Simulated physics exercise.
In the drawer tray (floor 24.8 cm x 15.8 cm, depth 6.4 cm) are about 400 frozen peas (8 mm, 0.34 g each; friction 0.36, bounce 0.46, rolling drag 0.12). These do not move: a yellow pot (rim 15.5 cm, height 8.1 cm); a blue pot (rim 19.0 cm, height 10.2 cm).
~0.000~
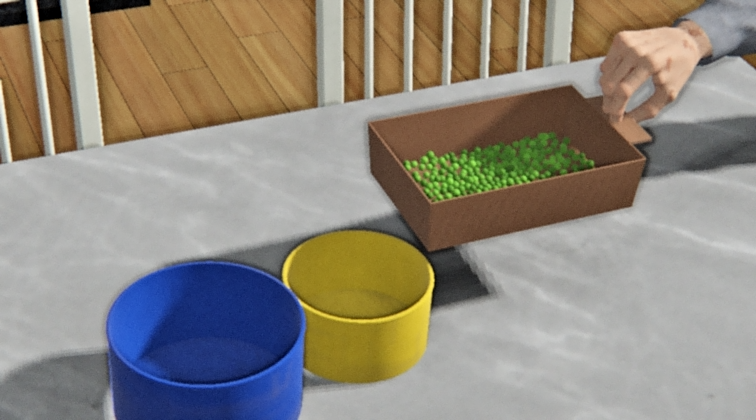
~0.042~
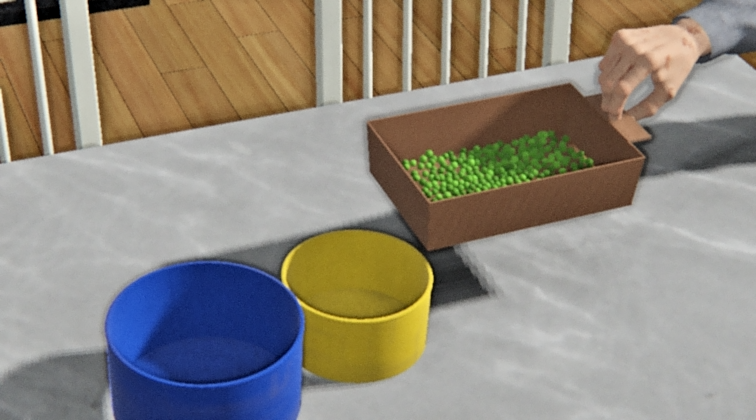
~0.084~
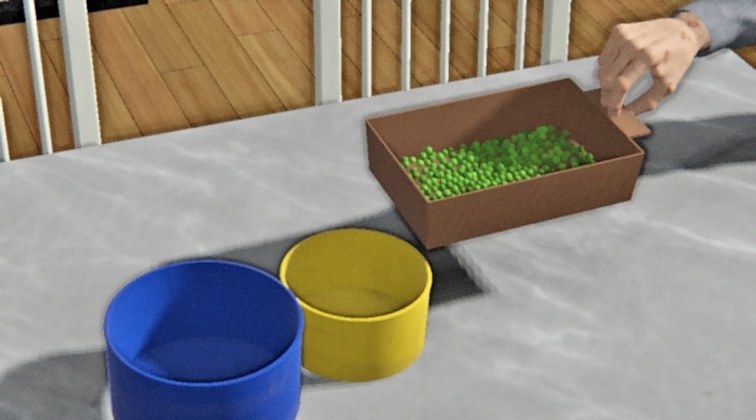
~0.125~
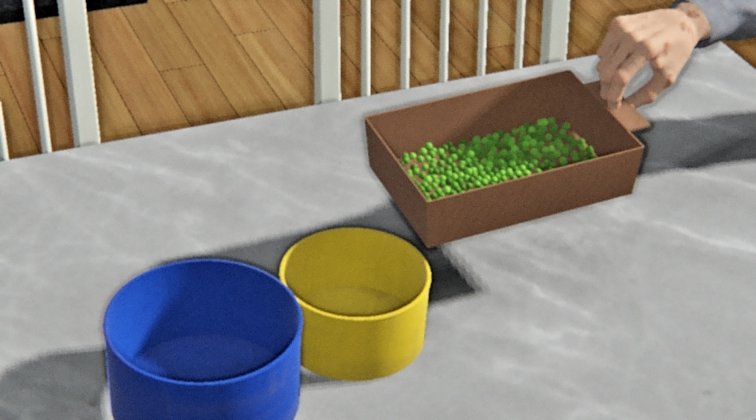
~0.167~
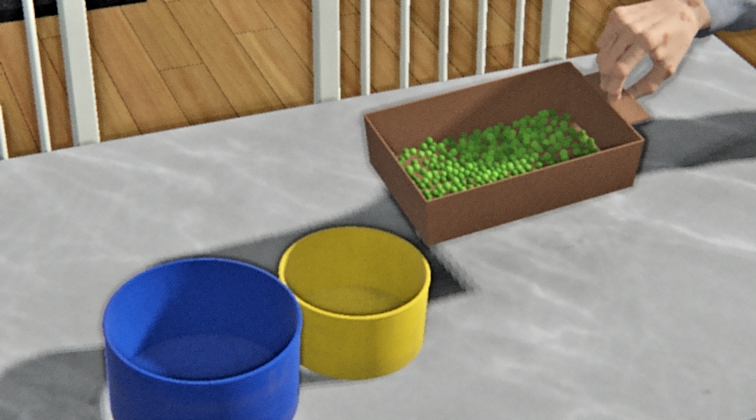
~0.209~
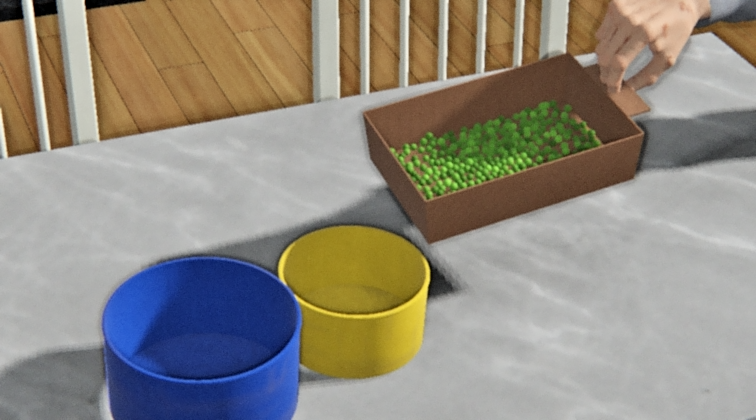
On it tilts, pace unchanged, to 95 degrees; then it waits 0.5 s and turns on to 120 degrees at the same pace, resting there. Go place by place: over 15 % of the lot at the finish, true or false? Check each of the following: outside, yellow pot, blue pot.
Outside: False, yellow pot: True, blue pot: False.
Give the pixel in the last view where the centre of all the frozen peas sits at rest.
Look around (370, 335).
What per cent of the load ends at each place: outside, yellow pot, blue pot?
Outside 0; yellow pot 100; blue pot 0.
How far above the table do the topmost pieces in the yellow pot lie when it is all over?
I'd put it at close to 3.5 cm.
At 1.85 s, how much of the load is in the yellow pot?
Roughly 0 percent of the load.
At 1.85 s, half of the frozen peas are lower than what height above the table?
About 18 cm.
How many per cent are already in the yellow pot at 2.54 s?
Reading at that time: Around 75 %.
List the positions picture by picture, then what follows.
Drawer tray at (541, 185); tilt 0 degrees; leading edge at (399, 161); middle of the load at (498, 186); yellow pot at (358, 274); blue pot at (206, 321), in the first frame.
Drawer tray at (540, 184); tilt 0 degrees; leading edge at (397, 161); middle of the load at (497, 185), in the second frame.
Drawer tray at (538, 182); tilt 2 degrees; leading edge at (396, 159); middle of the load at (497, 182), in the third frame.
Drawer tray at (538, 178); tilt 3 degrees; leading edge at (395, 158); middle of the load at (497, 177), in the fourth frame.
Drawer tray at (537, 175); tilt 6 degrees; low side front left; leading edge at (394, 156); middle of the load at (498, 171), in the fifth frame.
Drawer tray at (537, 171); tilt 8 degrees; low side front left; leading edge at (394, 155); middle of the load at (498, 166); yellow pot at (354, 270); blue pot at (202, 316). It turns about 50 degrees a second, in the sixth frame.
After 1.11 s, tilt 55 degrees; drawer tray 100 %; middle of all pieces near (483, 111).
After 1.85 s, tilt 93 degrees; drawer tray 90 %, in the air 10 %; middle of all pieces near (425, 164).
After 2.54 s, tilt 97 degrees; drawer tray 20 %, yellow pot 75 %; middle of all pieces near (378, 301).
After 3.20 s, tilt 120 degrees; yellow pot 100 %; middle of all pieces near (365, 331).
By 3.6 s all is still; blue pot 0 %, drawer tray 0 %, yellow pot 100 %, outside 0 %.
